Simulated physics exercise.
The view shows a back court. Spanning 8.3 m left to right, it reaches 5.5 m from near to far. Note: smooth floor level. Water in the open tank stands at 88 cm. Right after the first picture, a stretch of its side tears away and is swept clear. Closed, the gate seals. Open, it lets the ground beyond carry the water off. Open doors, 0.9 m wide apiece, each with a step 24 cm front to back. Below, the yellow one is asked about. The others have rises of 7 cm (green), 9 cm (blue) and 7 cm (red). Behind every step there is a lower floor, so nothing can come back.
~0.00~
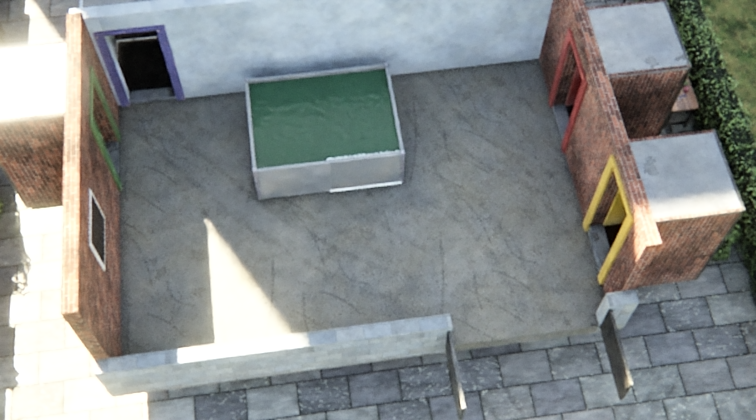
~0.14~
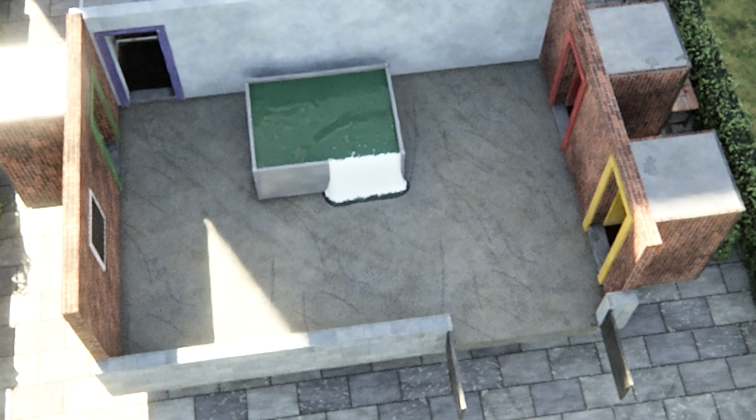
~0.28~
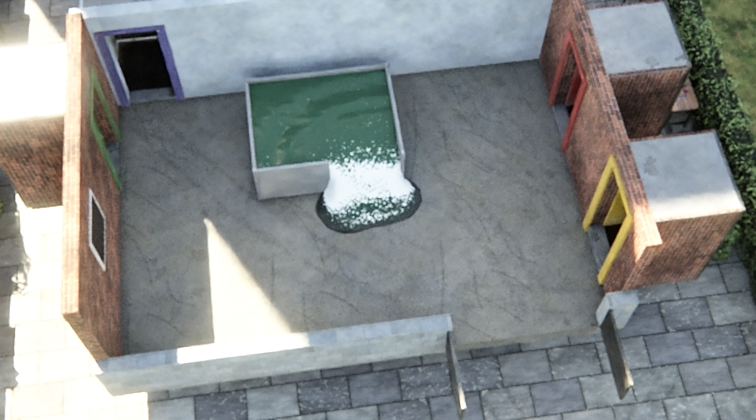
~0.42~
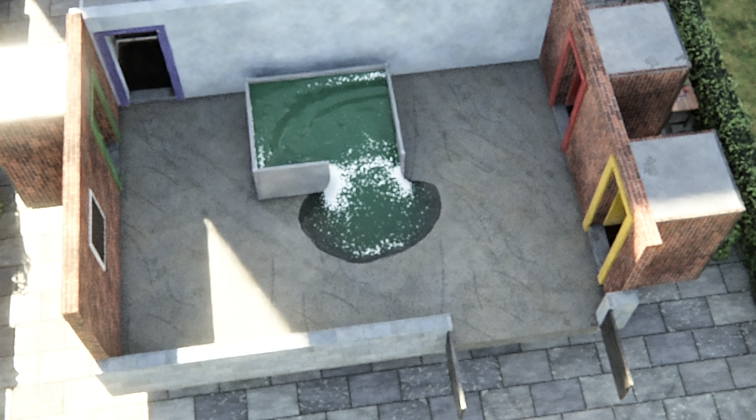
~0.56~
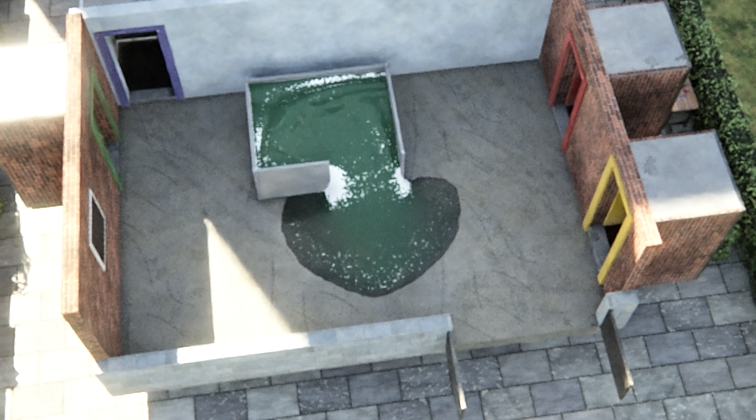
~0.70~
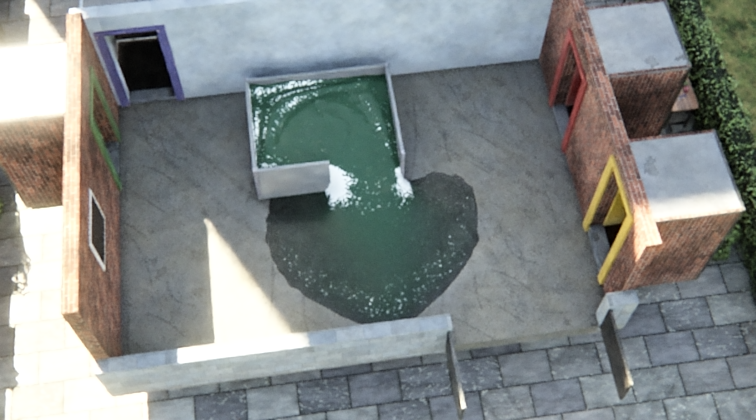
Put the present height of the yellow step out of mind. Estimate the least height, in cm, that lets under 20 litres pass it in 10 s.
I would say 9 cm.
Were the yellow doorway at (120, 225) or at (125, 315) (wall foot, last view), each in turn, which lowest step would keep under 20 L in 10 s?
In turn: About 5.0 cm, about 18 cm.
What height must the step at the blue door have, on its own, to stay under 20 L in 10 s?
For the blue door, about 11.5 cm.
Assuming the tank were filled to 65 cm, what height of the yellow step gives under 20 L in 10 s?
Step height: Approx. 6.0 cm.
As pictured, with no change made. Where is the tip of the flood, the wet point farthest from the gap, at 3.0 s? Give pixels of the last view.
The tip of the flood lies near (123, 375).
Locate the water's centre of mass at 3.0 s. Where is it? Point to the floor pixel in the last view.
It lies near (344, 223) in the last picture.
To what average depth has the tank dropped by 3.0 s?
About 36 cm.
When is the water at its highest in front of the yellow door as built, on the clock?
It peaks at about 2.4 s.
After 1.4 s water covers 35 % of the floor, deepest (46 cm) near (378, 192); it has not reached the yellow door.
After 3.0 s water covers 45 % of the floor, deepest (30 cm) near (390, 330); 11 cm at the yellow door, 0 litres in over its 24 cm step.
After 10.0 s water covers 95 % of the floor, deepest (14 cm) near (119, 132); 5 cm at the yellow door, 0 litres in over its 24 cm step.
At the yellow door as built, the water arrived by 2.1 s and peaked near 12 cm at 2.4 s.
With a step of 8 cm, 29 litres would have come in within the 10 s; with 11 cm, 9 litres. So under 20 litres takes about 9 cm.
